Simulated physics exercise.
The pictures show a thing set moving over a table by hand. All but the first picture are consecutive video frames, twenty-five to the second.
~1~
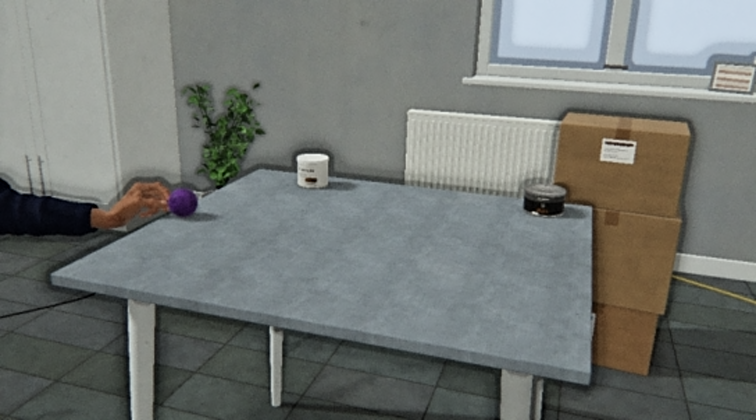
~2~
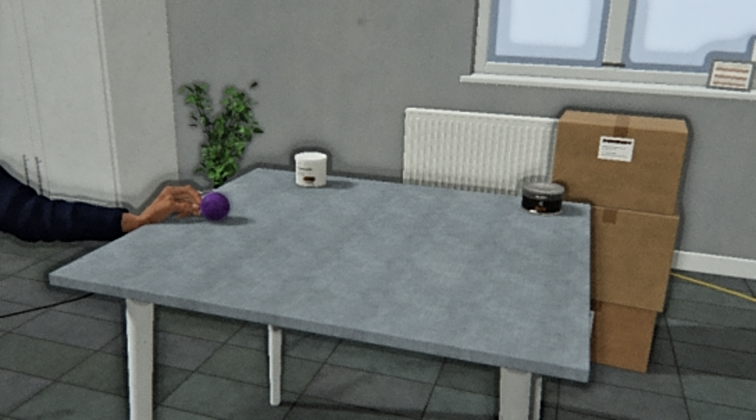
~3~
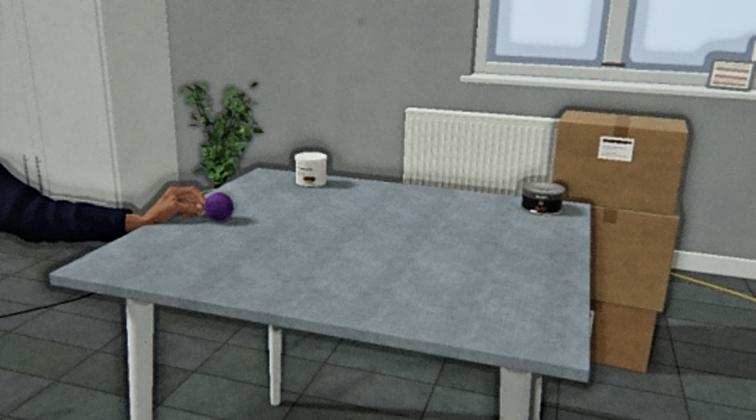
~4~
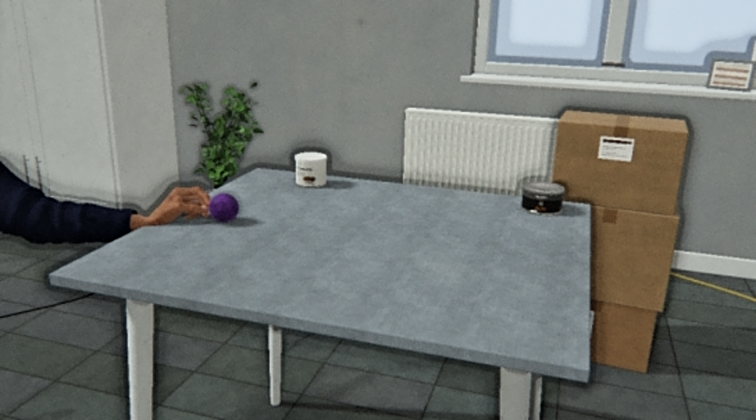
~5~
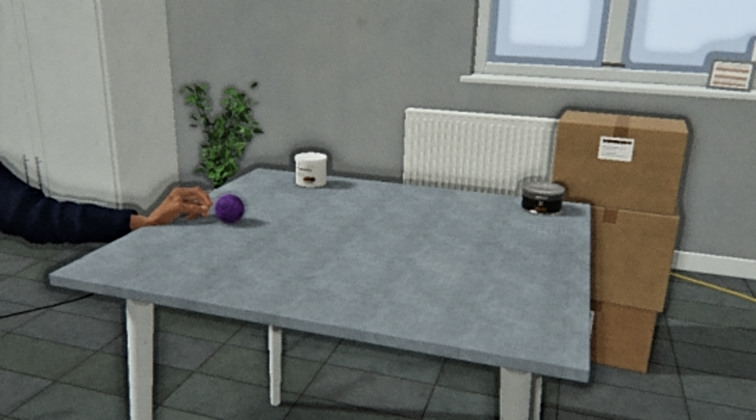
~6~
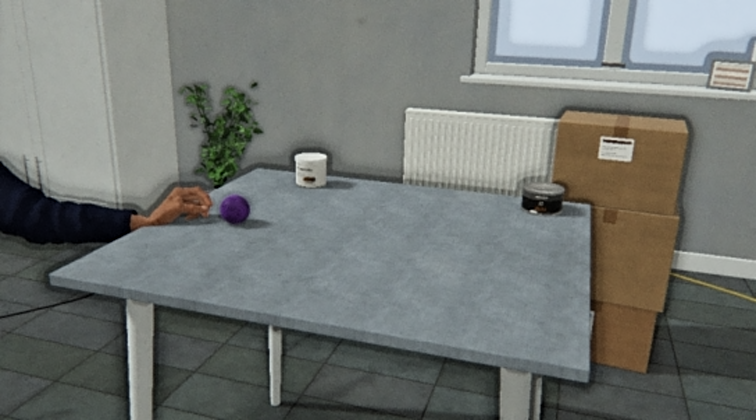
At a grey table in a room with stacked boxes, a hand moves a purple ball rightward and releases it rolling slowly.
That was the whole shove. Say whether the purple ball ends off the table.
The purple ball remains on top.
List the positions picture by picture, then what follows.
In the first frame, under the hand; purple ball (183, 203).
In the second frame, under the hand; purple ball (215, 207).
In the third frame, under the hand; purple ball (219, 207).
In the fourth frame, purple ball (224, 208).
In the fifth frame, purple ball (230, 209).
In the sixth frame, purple ball (235, 210) displaced a little.
Then, 0.10 s past the last view, purple ball displaced about its own width near (247, 211).
Then, 0.20 s past the last view, purple ball displaced about its own width near (255, 212).
Then, 0.40 s past the last view, purple ball displaced about its own width near (264, 213).
Finally, moved from the start, purple ball. Final places as the last picture's camera would see them, purple ball near (264, 213).
